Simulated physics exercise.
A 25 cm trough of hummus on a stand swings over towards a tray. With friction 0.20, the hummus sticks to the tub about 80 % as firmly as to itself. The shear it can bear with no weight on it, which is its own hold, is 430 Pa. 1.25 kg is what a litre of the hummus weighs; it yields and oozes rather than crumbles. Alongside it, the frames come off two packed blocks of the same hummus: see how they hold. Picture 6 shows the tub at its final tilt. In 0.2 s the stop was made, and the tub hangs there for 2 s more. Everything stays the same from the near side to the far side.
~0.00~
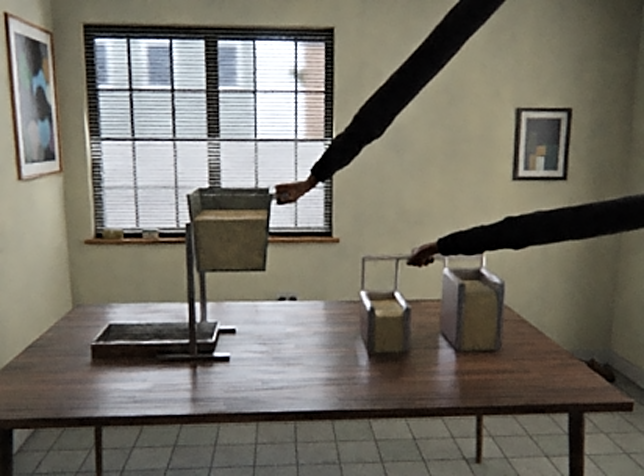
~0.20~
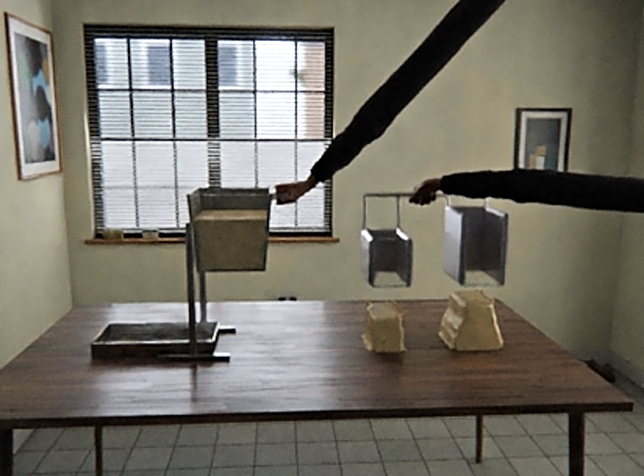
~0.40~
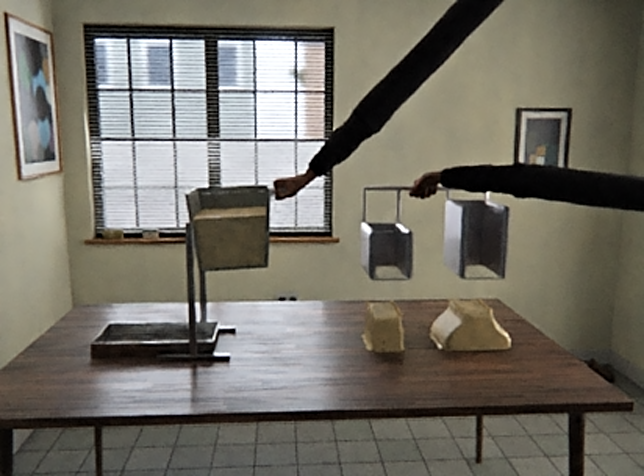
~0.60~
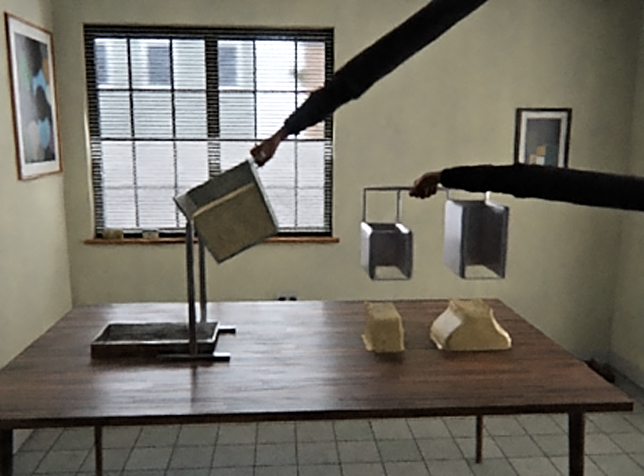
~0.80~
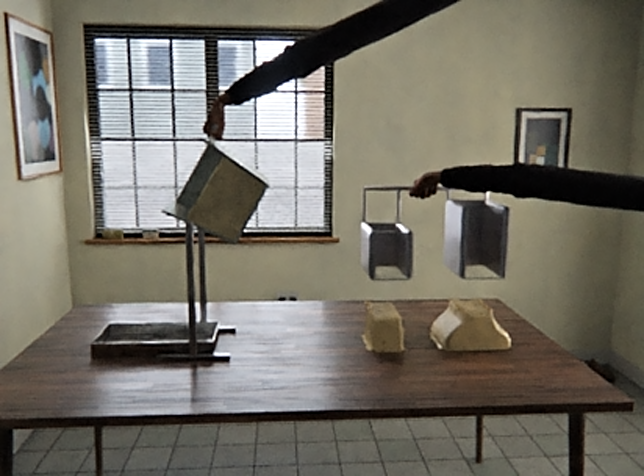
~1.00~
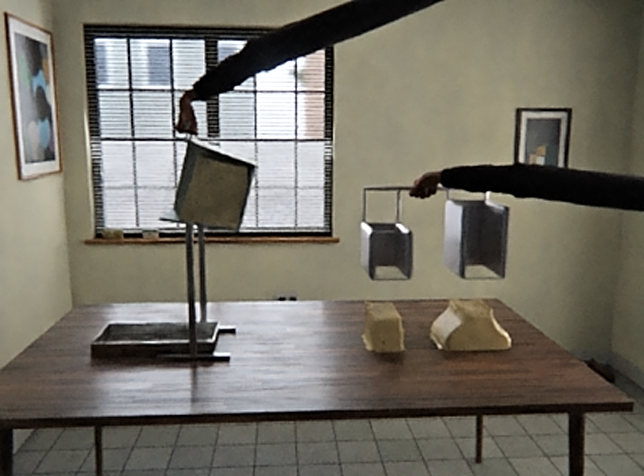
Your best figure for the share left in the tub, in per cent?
I would say about 100 %.
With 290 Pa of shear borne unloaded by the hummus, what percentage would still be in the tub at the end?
That works out near 75 %.
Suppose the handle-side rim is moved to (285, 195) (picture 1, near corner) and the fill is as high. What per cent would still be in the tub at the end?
I'd say around 75 percent would remain in the tub at the end.
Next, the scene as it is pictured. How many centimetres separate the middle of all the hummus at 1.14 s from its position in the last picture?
Displacement noted: Approx. 2 cm... about that.
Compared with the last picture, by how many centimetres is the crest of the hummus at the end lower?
Roughly 4 cm.
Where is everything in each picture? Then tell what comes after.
In the first frame, handle-side rim at (269, 194), tilt 0 degrees; highest point of the hummus at (263, 218); test blocks 13 cm, 21 cm high (left to right).
In the second frame, handle-side rim at (269, 194), tilt 0 degrees; highest point of the hummus at (263, 218); test blocks 13 cm, 17 cm high (left to right).
In the third frame, handle-side rim at (267, 190), tilt 3 degrees; highest point of the hummus at (261, 215); test blocks 13 cm, 13 cm high (left to right).
In the fourth frame, handle-side rim at (245, 161), tilt 28 degrees; highest point of the hummus at (255, 187); test blocks 13 cm, 13 cm high (left to right).
In the fifth frame, handle-side rim at (201, 141), tilt 60 degrees; highest point of the hummus at (225, 159); test blocks 13 cm, 13 cm high (left to right).
In the sixth frame, handle-side rim at (177, 140), tilt 76 degrees; highest point of the hummus at (202, 157); test blocks 13 cm, 13 cm high (left to right).
By 1.14 s, the tub is at 76 degrees and holds 100 %.
By 1.31 s, the tub is at 76 degrees and holds 100 %.
By 1.48 s, the tub is at 76 degrees and holds 100 %.
By 1.65 s, the tub is at 76 degrees and holds 100 %.
By 3.00 s, at the end, the tub is at 76 degrees and holds 100 %.
